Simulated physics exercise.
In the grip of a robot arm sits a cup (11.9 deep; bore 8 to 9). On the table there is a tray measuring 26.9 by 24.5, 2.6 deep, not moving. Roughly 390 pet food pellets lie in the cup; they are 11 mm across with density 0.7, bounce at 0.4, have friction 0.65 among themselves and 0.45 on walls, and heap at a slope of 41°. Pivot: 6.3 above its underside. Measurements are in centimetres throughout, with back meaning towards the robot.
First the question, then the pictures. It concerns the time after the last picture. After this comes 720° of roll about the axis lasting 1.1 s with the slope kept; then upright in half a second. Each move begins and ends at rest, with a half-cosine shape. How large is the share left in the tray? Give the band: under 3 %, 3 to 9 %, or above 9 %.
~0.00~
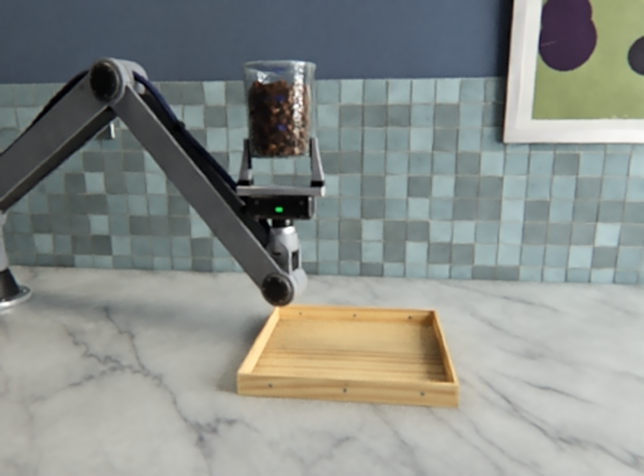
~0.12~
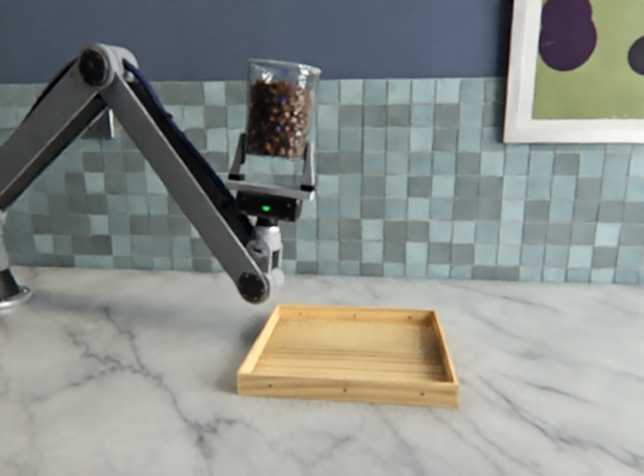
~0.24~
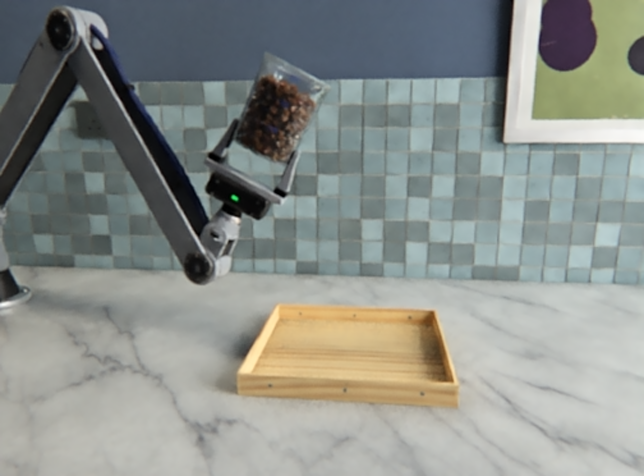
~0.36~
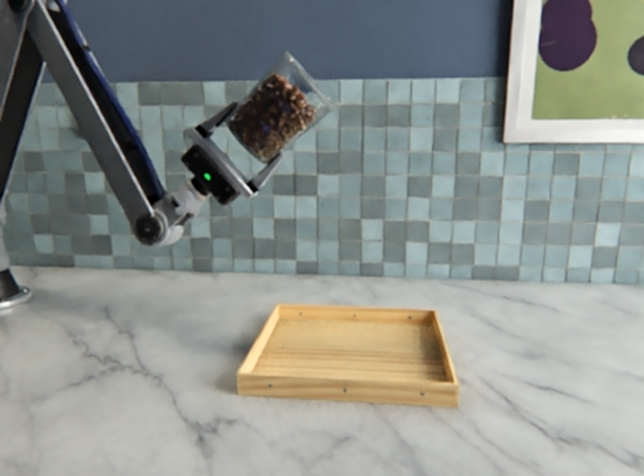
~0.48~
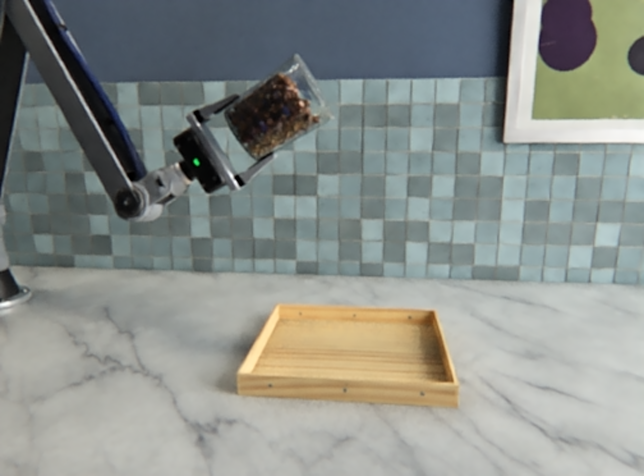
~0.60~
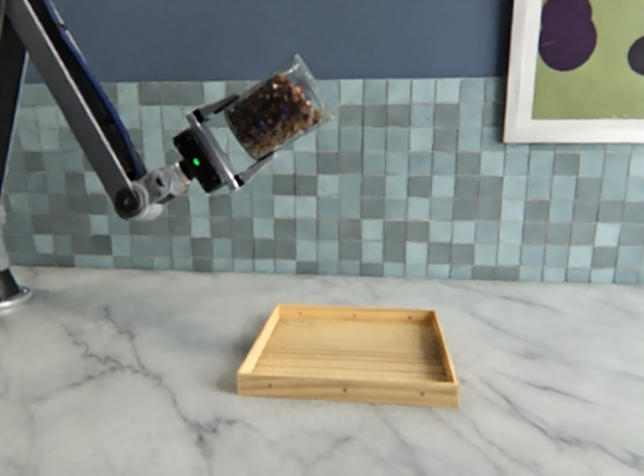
The band is under 3 %.
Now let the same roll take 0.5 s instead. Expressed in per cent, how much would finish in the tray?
Estimated share: Close to 0 %.
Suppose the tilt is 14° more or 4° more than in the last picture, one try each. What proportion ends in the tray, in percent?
Roughly 5 and 0 per cent.
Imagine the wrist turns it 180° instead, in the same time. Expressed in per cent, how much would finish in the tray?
In that case it would be around 0 percent.
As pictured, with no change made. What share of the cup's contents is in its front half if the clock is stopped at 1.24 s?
About 45 %.
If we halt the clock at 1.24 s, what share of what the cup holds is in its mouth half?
Looks like around 45 per cent to me.
After 1.24 s, tipped 59°, highest piece 41 above the table; 389 in the cup.
After 1.88 s, tipped 42°, highest piece 40 above the table; 389 in the cup.
After 2.40 s, upright, highest piece 40 above the table; 389 in the cup.
After 3.10 s, upright, highest piece 40 above the table; 389 in the cup.
At rest, 389 in the cup. That is 0 % in the tray.
